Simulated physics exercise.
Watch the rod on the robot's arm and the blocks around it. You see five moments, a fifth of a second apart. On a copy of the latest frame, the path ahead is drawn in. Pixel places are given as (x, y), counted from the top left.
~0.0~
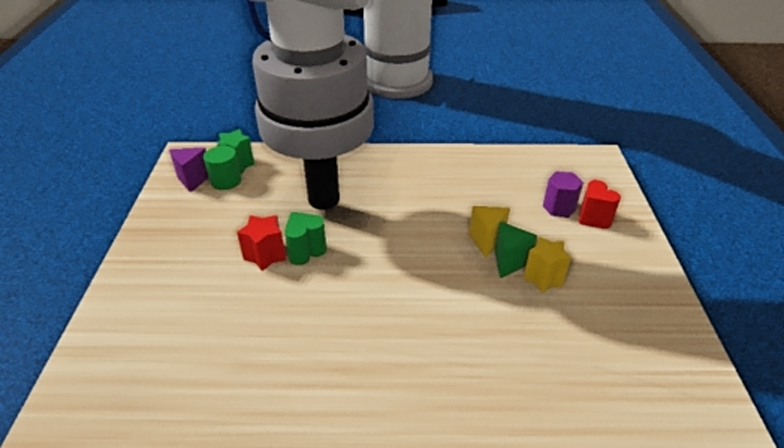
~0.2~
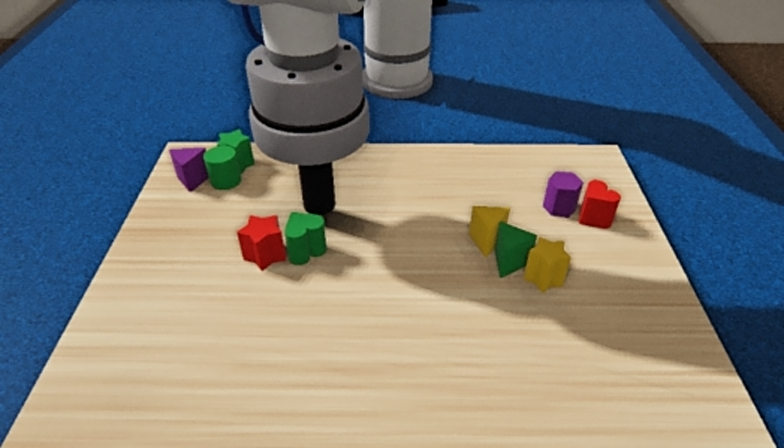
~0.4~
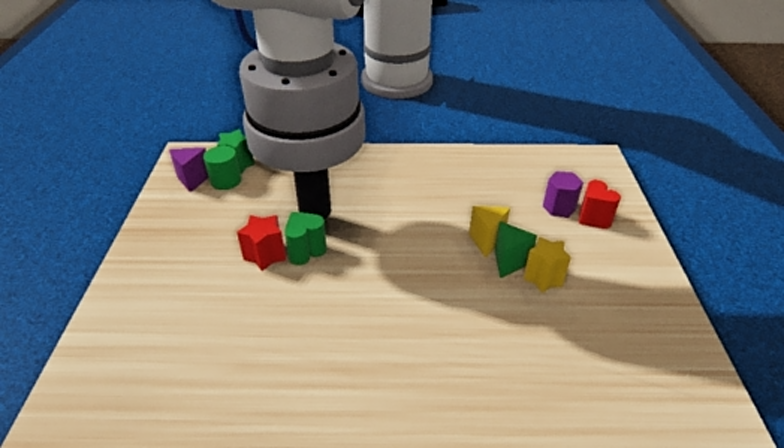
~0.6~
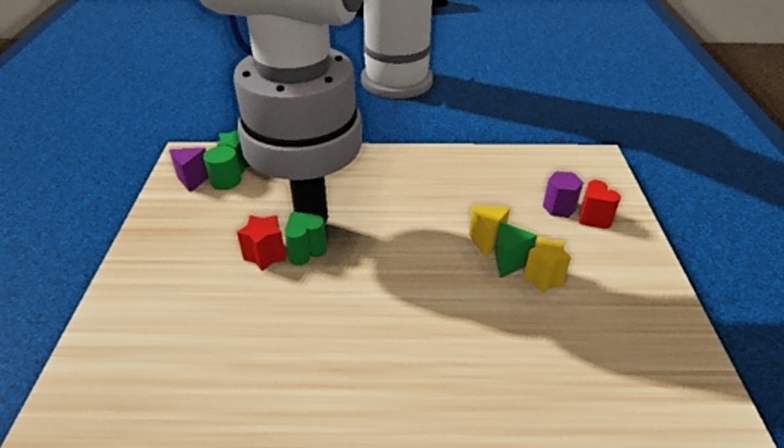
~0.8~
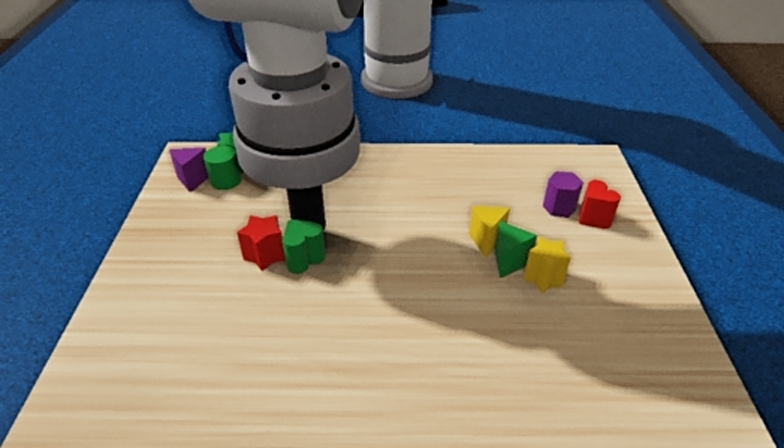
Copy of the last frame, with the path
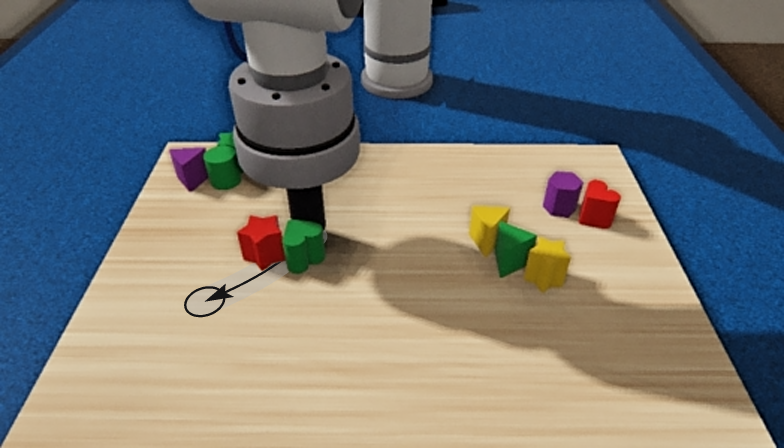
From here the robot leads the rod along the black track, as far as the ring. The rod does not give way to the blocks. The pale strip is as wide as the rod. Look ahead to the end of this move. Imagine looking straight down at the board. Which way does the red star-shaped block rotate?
Verdict: Clockwise.
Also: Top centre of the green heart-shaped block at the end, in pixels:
Most likely (283, 259).
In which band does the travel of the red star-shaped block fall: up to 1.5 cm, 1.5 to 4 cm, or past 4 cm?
That one ends up more than 4 cm from where it is now.
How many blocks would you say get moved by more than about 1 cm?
I foresee two blocks being moved.
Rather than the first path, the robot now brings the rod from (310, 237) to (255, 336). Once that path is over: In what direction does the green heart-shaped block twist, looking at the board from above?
Viewed from above, counterclockwise.
The line goes from (310, 237) by way of (282, 260) and (247, 282) to (205, 301).
What follows on the original path. One third of the way, rod (280, 251); red star-shaped block (242, 233), turned 15° clockwise; green heart-shaped block (285, 255), turned 45° anticlockwise.
Two thirds of the way, rod (243, 273); red star-shaped block (214, 239), turned 55° clockwise; green heart-shaped block (283, 259), turned 55° anticlockwise.
At the end, rod (202, 292); red star-shaped block (207, 241), turned 85° clockwise; green heart-shaped block (283, 259), turned 55° anticlockwise.
